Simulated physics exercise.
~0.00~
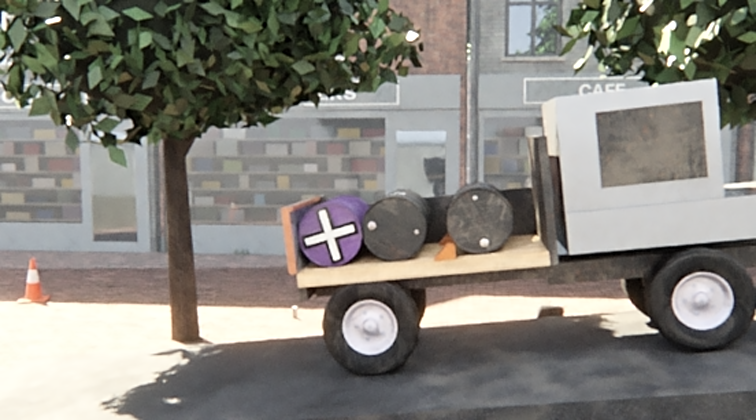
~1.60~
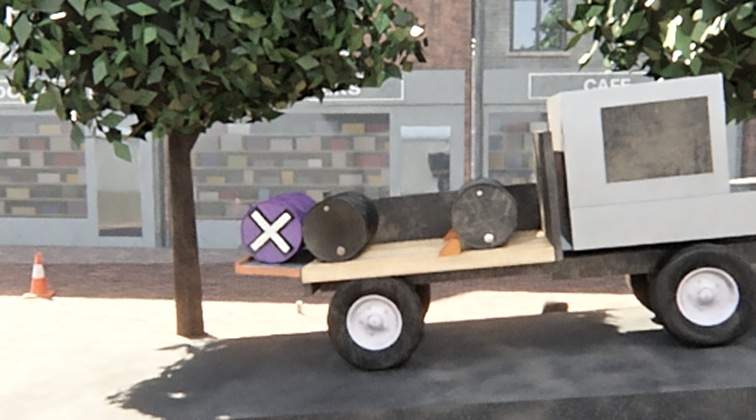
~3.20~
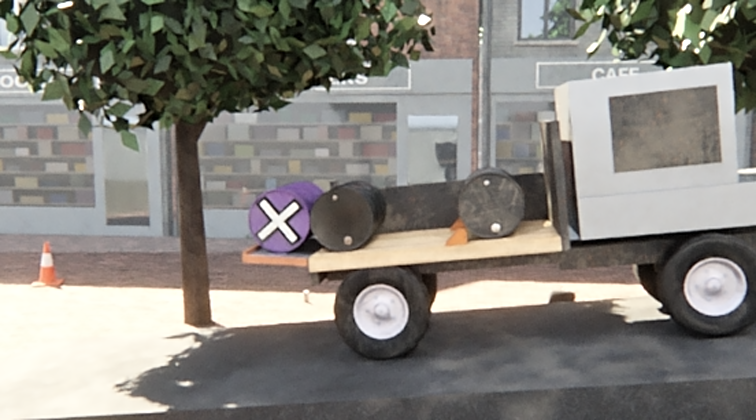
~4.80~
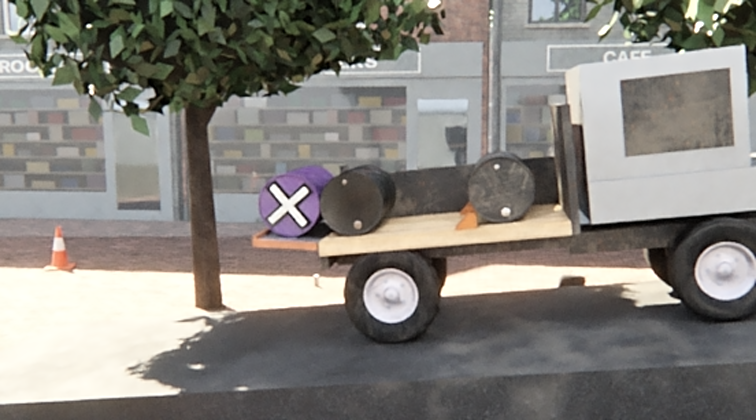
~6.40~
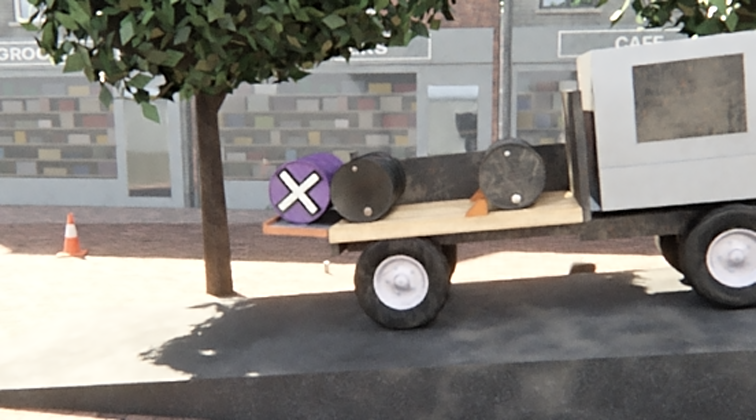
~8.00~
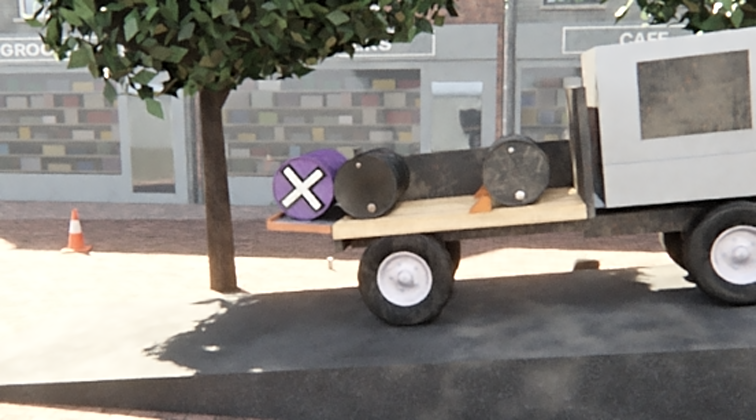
A pick-up with a pale cab and a wooden flatbed stands on a street sloping down to the left, seen from the side, with shopfronts, a tree and an orange cone behind it. Three drums lie on the bed, a purple one marked with a white cross beside the raised rear gate and two dark ones, with a small orange chock between them. The gate swings down, and the purple drum rolls left onto it while the nearer dark drum follows a little way. The other dark drum stays by the chock. The view shifts slightly, and the purple drum rests on the lowered gate, still aboard.
